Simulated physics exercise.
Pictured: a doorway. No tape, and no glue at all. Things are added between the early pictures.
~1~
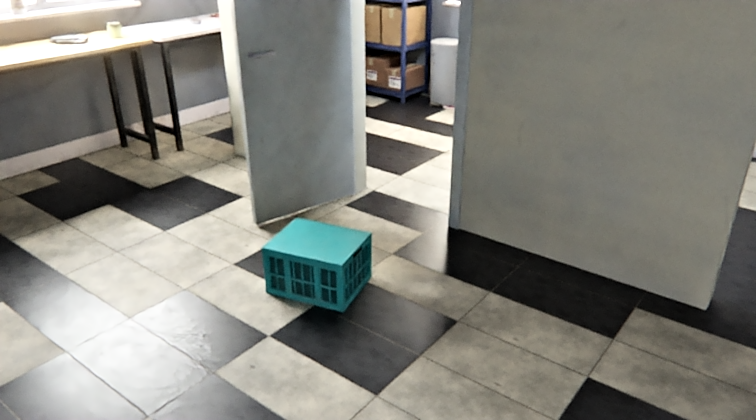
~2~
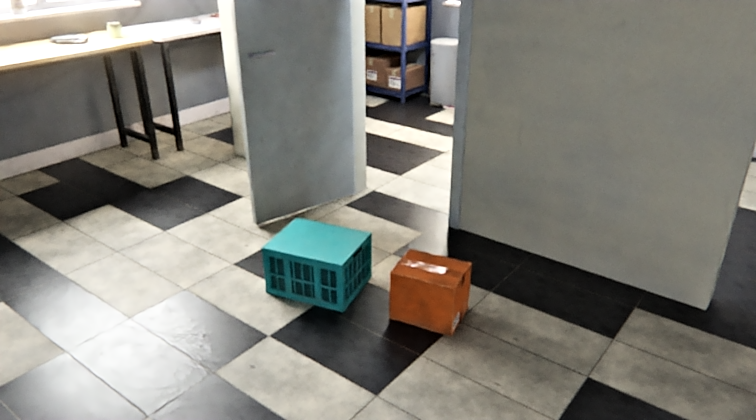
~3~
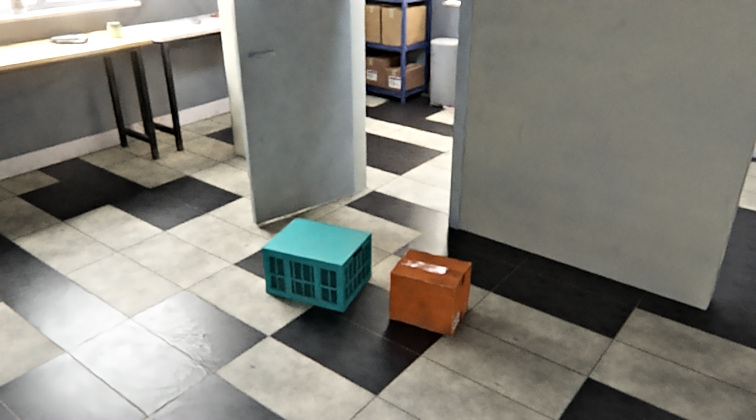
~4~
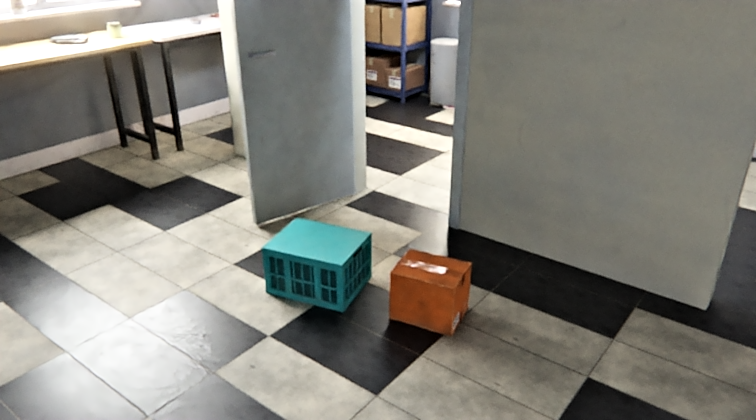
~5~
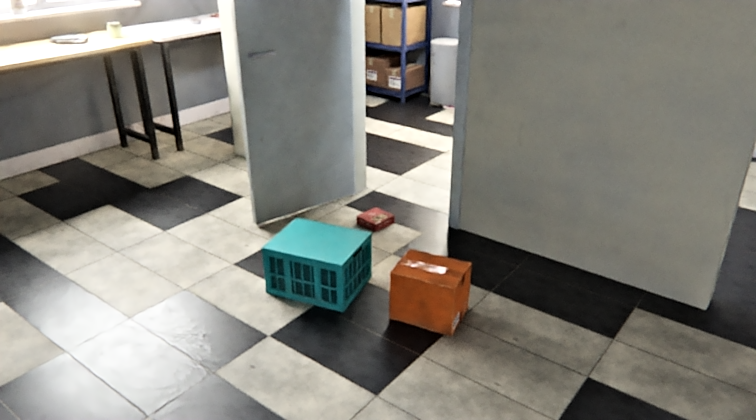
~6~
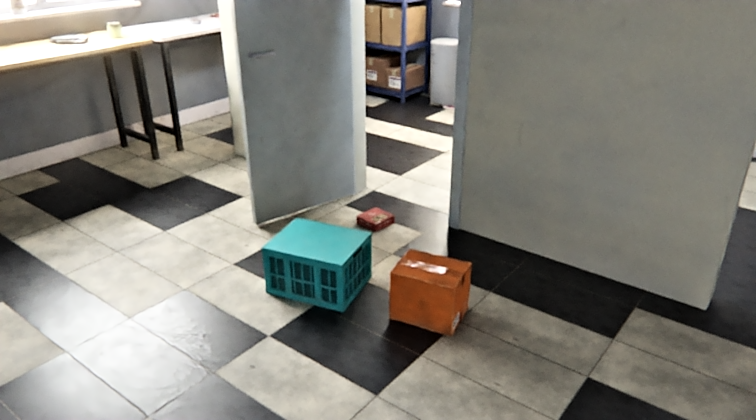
A door stands open as an orange box, then a small red packet, appear near a turquoise crate.
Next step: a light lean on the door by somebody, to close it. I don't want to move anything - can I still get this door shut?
Yes, the door is pushed home.
Then, 1.00 s after the last picture, door 76° open.
Then, 1.70 s after the last picture, door 40° open; red packet slid a little near (388, 219).
Then, 2.00 s after the last picture, door 24° open; red packet slid about its own width near (403, 217).
Then, 2.30 s after the last picture, door 8° open; red packet slid well along near (419, 211).
At rest, door 0° open; moved from the start, red packet; the other 2 in place. Seen from the same camera at the end, red packet near (428, 206).
